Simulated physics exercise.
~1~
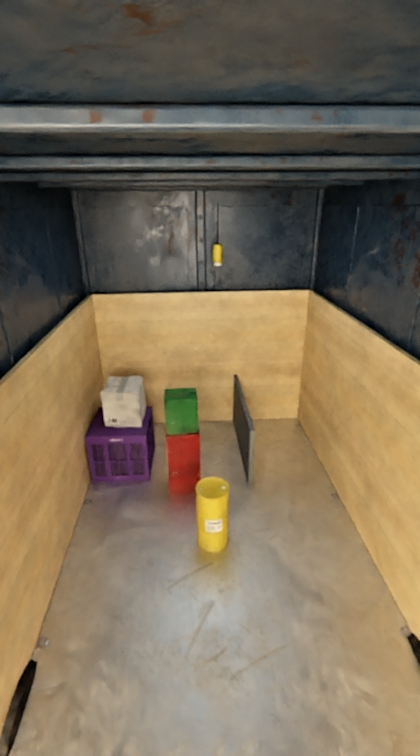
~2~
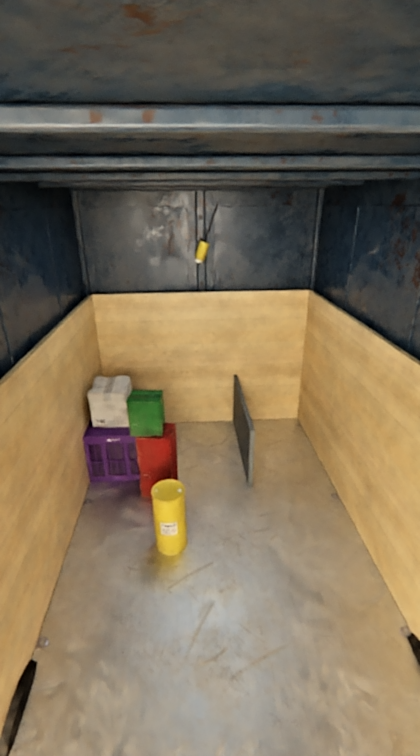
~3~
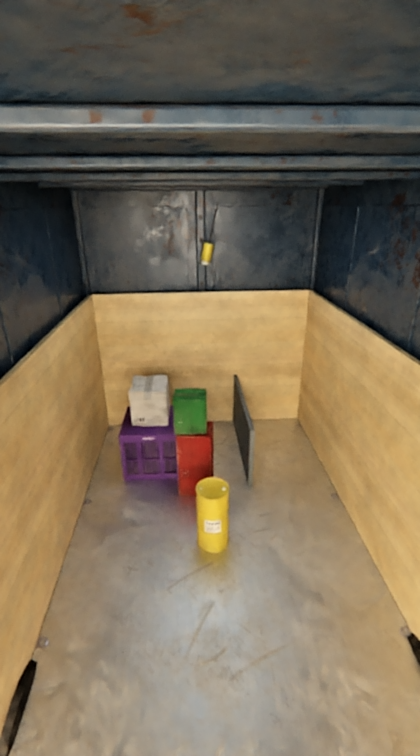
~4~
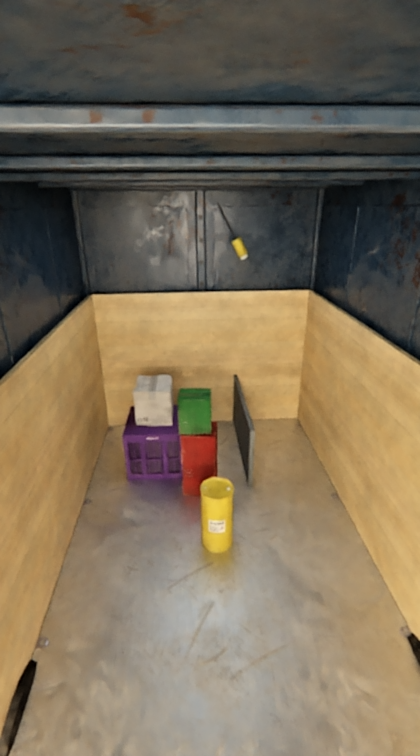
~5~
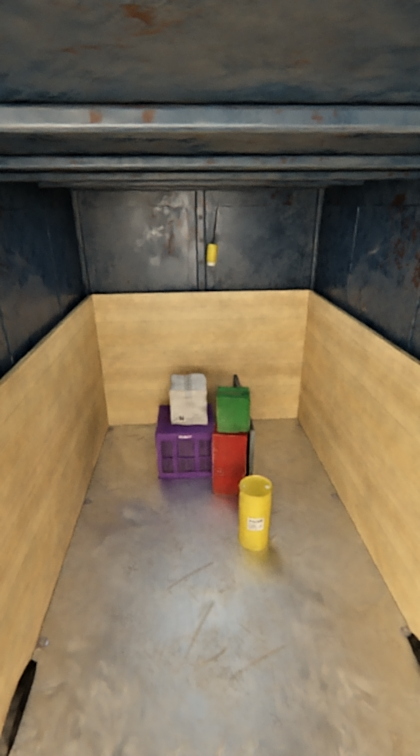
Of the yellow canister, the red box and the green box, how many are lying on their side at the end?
None of them are lying on their side. The yellow canister, the red box and the green box all still stand upright.
